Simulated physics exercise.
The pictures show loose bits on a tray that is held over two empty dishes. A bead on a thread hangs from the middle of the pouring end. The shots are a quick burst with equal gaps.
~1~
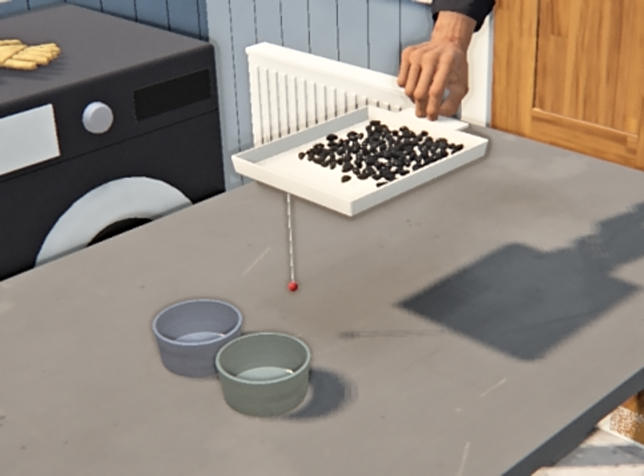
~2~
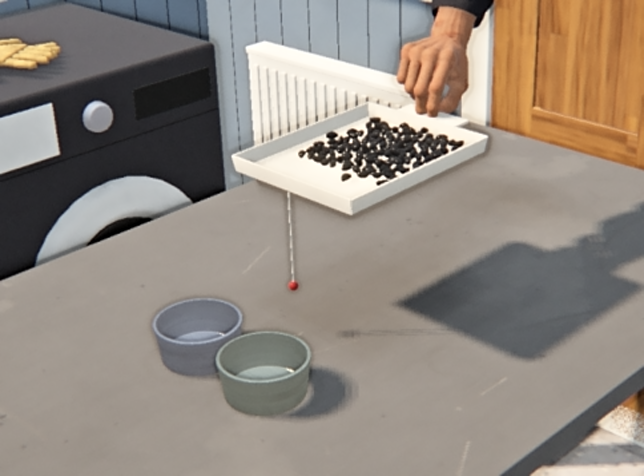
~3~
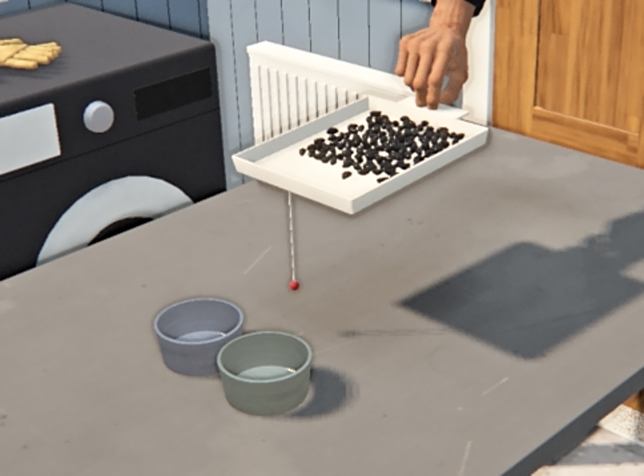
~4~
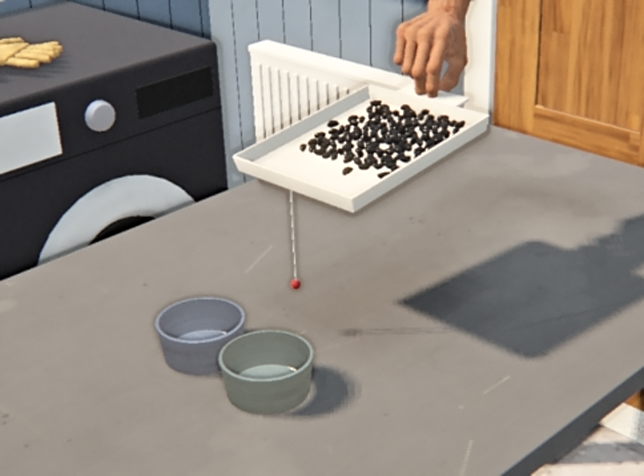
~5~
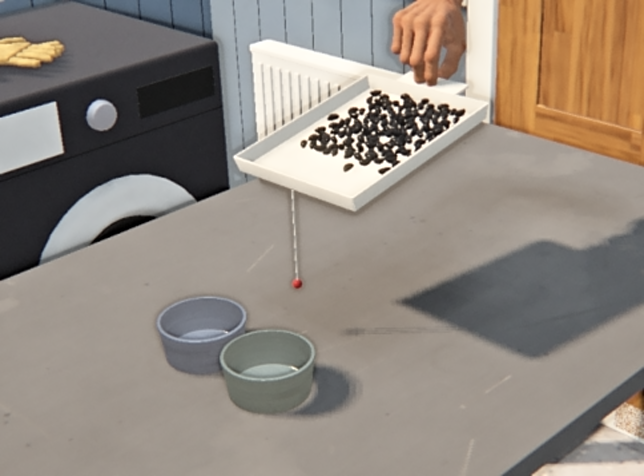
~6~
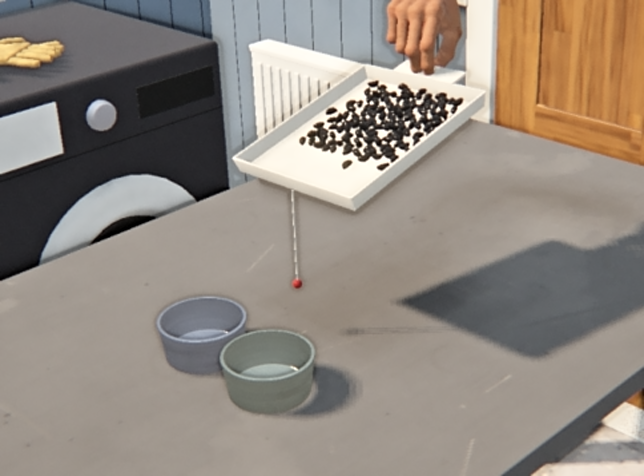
A hand slowly tilts a white tray of black beans above two empty dishes.
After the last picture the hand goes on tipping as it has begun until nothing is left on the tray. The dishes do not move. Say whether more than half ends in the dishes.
Caught overall: Less than half.
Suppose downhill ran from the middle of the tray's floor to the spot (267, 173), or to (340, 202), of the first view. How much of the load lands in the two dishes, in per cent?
In turn 0 and 0 in a hundred.
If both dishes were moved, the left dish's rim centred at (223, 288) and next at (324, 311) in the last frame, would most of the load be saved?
One: More than half. Two: The smaller part.
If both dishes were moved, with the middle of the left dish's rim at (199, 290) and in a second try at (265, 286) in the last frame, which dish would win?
At the first place the right-hand dish, at the second the dish on the left.
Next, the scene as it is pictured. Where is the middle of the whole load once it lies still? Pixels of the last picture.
Roughly at (258, 338).
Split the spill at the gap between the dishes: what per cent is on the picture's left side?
About 20 per cent.
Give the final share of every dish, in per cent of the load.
About: Left dish 10, right dish 10 per cent.
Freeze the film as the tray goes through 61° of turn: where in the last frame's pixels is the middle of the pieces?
Roughly at (294, 162).
Soon after the last picture, tray tipped steeply; nearly all on the tray; a stray few outside both; a small part in the air.
A little later, tray tipped past a quarter turn; most on the tray; a stray few in the right dish; a stray few in the left dish; a small part outside both; a small part in the air.
Later still, tray tipped past a quarter turn; a small part in the right dish; a small part in the left dish; most outside both.
At rest, tray tipped past a quarter turn; a small part in the right dish; a small part in the left dish; most outside both.
